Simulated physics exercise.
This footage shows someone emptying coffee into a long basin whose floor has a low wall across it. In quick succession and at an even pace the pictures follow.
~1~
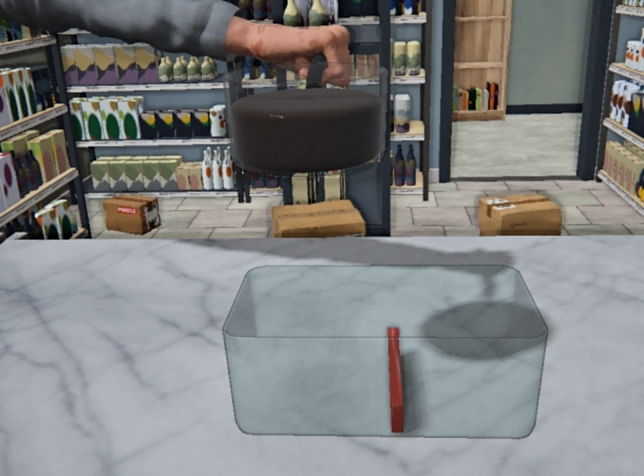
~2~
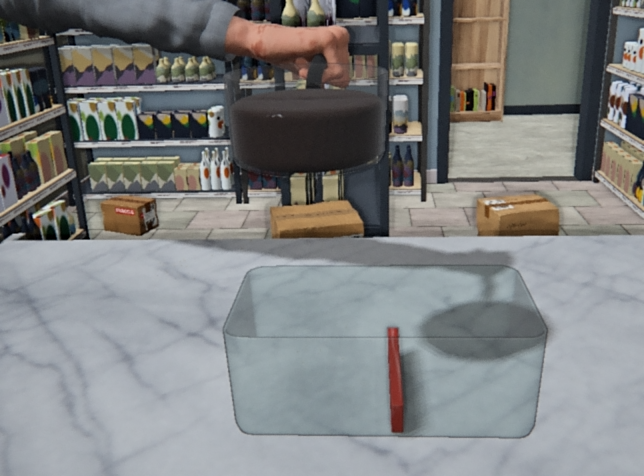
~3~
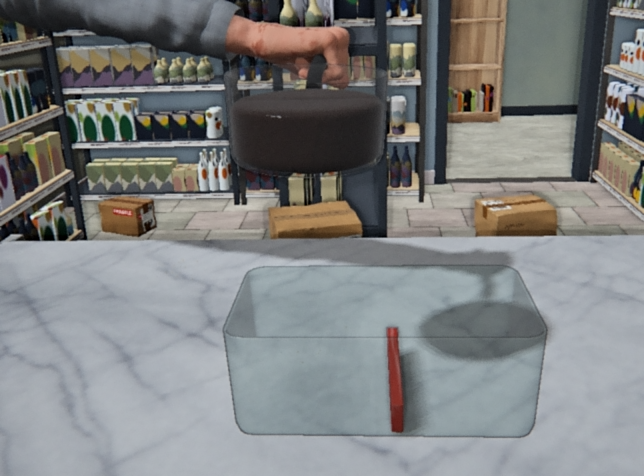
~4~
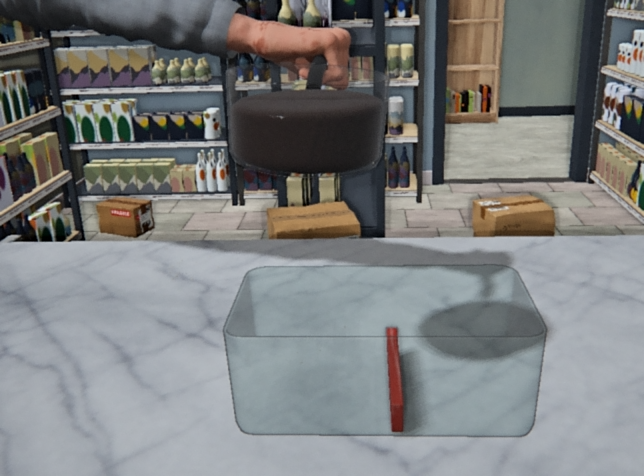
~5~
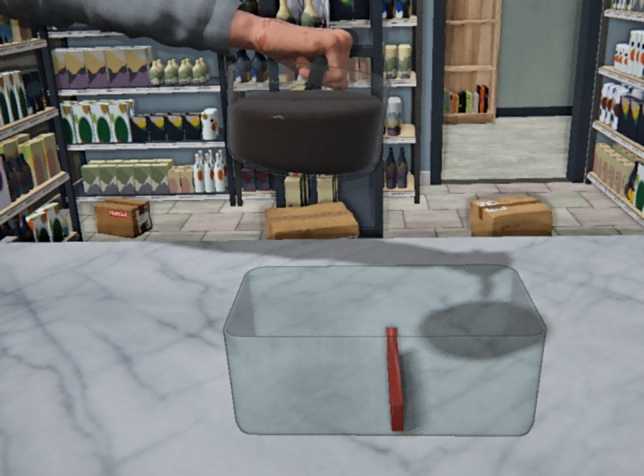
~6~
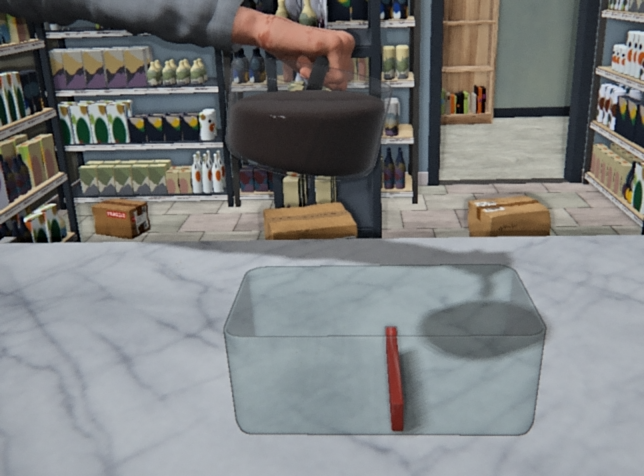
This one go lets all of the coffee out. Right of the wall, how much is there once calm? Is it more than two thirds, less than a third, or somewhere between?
The share right of the wall fails to stay within two thirds.
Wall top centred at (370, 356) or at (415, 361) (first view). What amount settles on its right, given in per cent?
First try around 95 percent; second try around 70 percent.
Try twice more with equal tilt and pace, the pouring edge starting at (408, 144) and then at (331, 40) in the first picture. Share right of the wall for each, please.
It would come to near 80 per cent, and then near 60 per cent.
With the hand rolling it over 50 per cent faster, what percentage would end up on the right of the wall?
It comes to some 70 per cent.
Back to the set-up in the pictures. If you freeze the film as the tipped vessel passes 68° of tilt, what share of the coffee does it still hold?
It still holds close to 60 per cent at that lean.
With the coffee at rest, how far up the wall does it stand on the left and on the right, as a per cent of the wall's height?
It settles around 20 on the left side and around 100 on the right side.
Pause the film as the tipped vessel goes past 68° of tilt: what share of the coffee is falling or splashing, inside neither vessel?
That comes to near 30 percent.
A moment on, the tilt is 68° and 62 per cent is still to pour, 0 is left of the wall and 5 right of it.
Next, the tilt is 105° and 10 per cent is still to pour, 5 is left of the wall and 69 right of it.
Then the tilt is 113° and 0 per cent is still to pour, 14 is left of the wall and 83 right of it.
Later the tilt is 113° and 0 per cent is still to pour, 19 is left of the wall and 80 right of it.
In the end 19 per cent lies left of the wall, 79 right of it and 2 outside.
